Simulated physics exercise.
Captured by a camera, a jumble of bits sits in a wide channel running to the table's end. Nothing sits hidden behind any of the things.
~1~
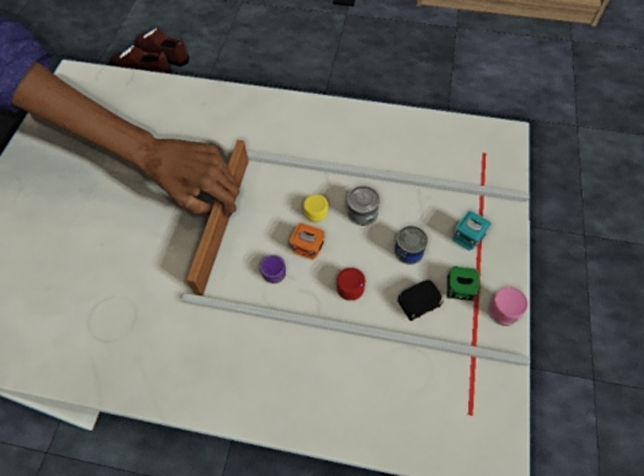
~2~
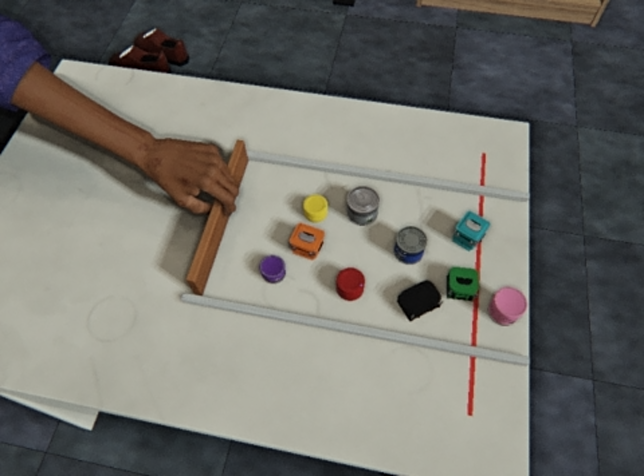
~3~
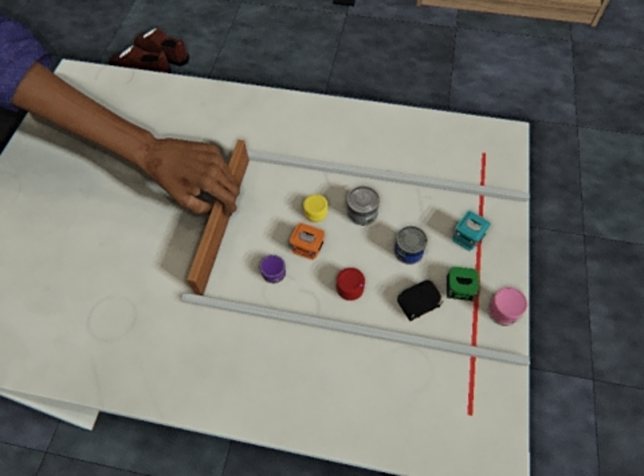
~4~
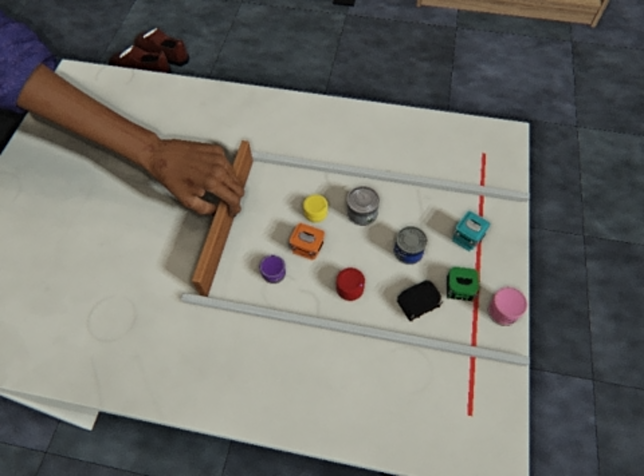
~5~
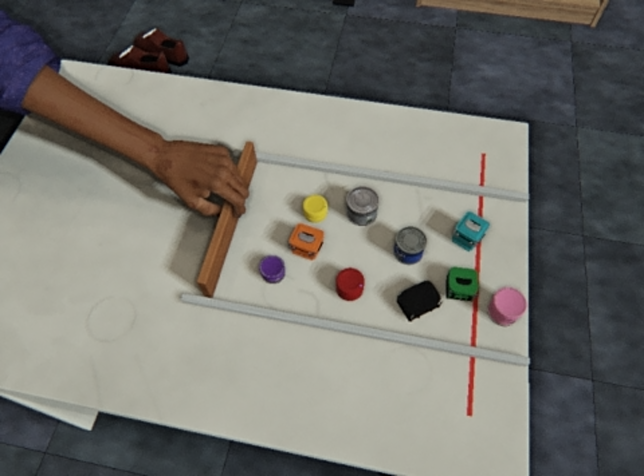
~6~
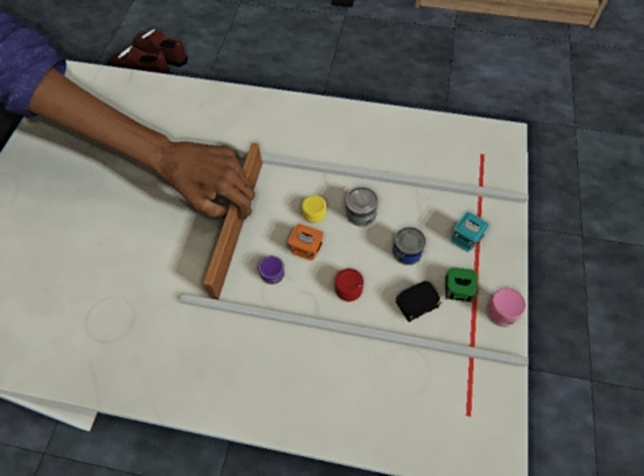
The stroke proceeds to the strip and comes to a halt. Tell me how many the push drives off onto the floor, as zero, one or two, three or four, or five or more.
One or two, I think.
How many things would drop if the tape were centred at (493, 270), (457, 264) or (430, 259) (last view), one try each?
In order: 5, 0 and 0.
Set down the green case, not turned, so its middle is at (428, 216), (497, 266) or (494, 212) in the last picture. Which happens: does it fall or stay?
Try by try, it stays put, then drops away, then stays put.
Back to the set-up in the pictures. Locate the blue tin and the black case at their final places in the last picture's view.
One ends up near (524, 267) and the other near (518, 337).
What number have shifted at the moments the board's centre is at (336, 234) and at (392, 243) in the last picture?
At the first place 5, at the second 7.
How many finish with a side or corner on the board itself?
Tally at the end: 5.
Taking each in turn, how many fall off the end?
The number that fall is 1.
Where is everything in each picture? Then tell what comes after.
The first picture shows pink pot (507, 307); turquoise case (471, 231); green case (462, 284); board (221, 214); tape (478, 266).
The second picture shows turquoise case (471, 231); black case (419, 300).
The third picture shows green case (462, 284); orange case (308, 242).
The fourth picture shows pink pot (507, 307); blue tin (410, 246).
The fifth picture shows turquoise case (470, 232); yellow lid (315, 209).
The sixth picture shows pink pot (505, 307); turquoise case (469, 232); green case (461, 285); board (236, 217); tape (477, 267).
Soon after, none off yet; pink pot at rest near (505, 307); turquoise case at rest near (469, 232); green case at rest near (461, 285).
After that, none off yet; pink pot displaced a little near (516, 305); turquoise case displaced a little near (485, 233); green case displaced about its own width near (480, 290).
In the end, the number that fall off is one or two; gone, pink pot.
